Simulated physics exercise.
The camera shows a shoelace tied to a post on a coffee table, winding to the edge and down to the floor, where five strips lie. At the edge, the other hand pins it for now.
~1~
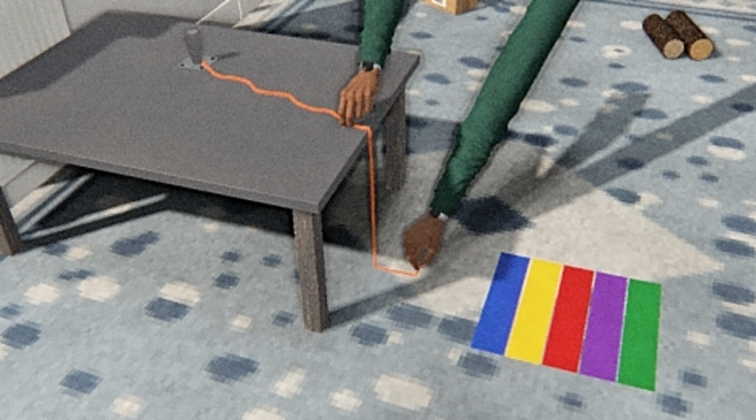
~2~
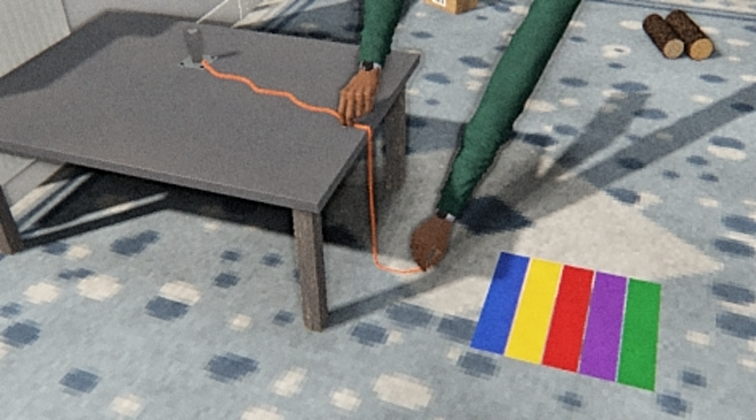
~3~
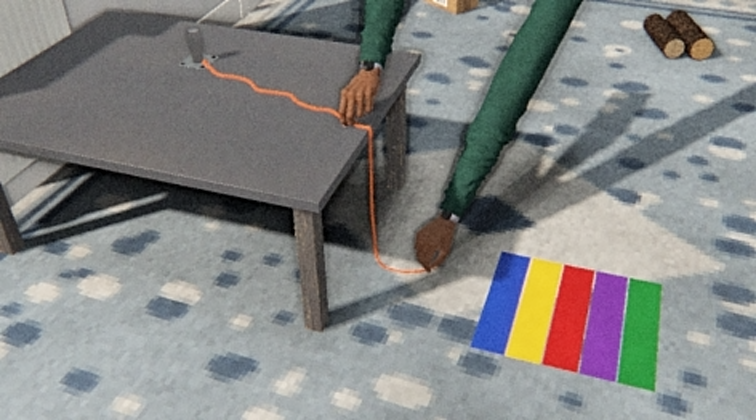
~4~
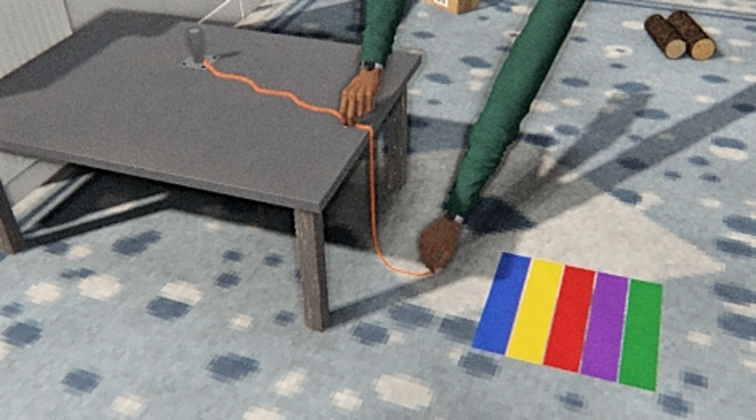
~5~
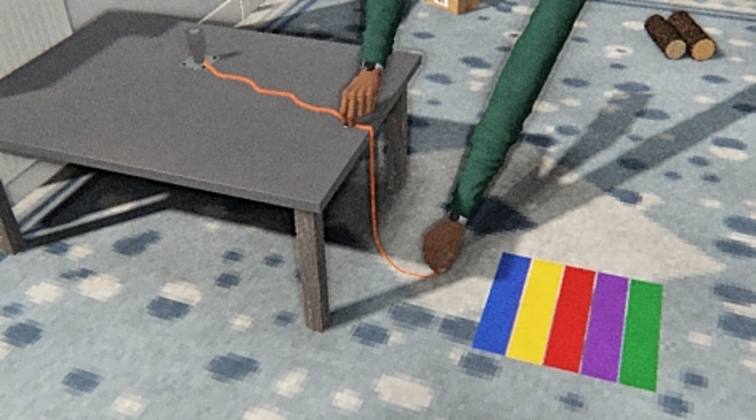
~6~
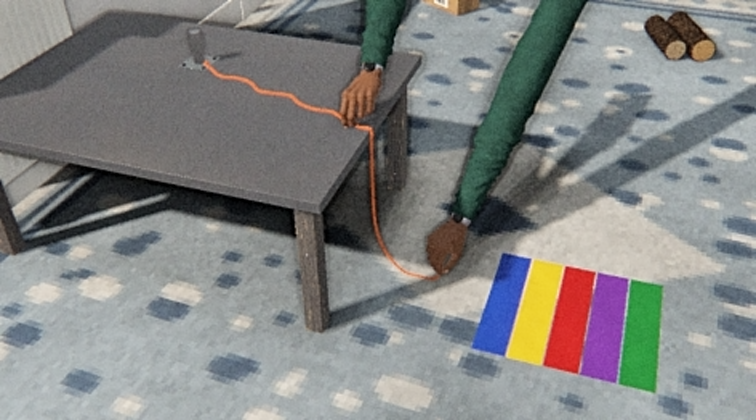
Beside a coffee table, a hand slowly draws an orange shoelace's end slightly rightward.
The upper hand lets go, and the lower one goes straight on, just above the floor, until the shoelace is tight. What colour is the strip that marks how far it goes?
That strip is yellow.
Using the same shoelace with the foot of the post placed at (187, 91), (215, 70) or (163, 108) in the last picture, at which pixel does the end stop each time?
It works out at around (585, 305), (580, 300) and (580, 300) for the three tries.
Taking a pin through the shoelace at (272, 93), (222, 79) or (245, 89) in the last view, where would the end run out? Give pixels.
(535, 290); (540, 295); (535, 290).
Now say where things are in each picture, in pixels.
In the first frame, end (420, 267); blue (493, 332); yellow (527, 340); red (563, 349); purple (600, 357); green (638, 366).
In the second frame, end (427, 268); shoelace through (217, 74) (267, 92) (318, 109) (370, 138) (371, 201) (375, 257).
In the third frame, end (431, 268).
In the fourth frame, end (435, 269); shoelace through (219, 74) (268, 92) (319, 109) (371, 138) (373, 201) (381, 258).
In the fifth frame, end (439, 270).
In the sixth frame, end (443, 272); shoelace through (219, 75) (268, 93) (319, 110) (371, 139) (373, 202) (391, 259).
A little later, end near (492, 283); over blue.
Next, end near (526, 290); over yellow.
When it is tight, end near (545, 294); over yellow. The yellow one.
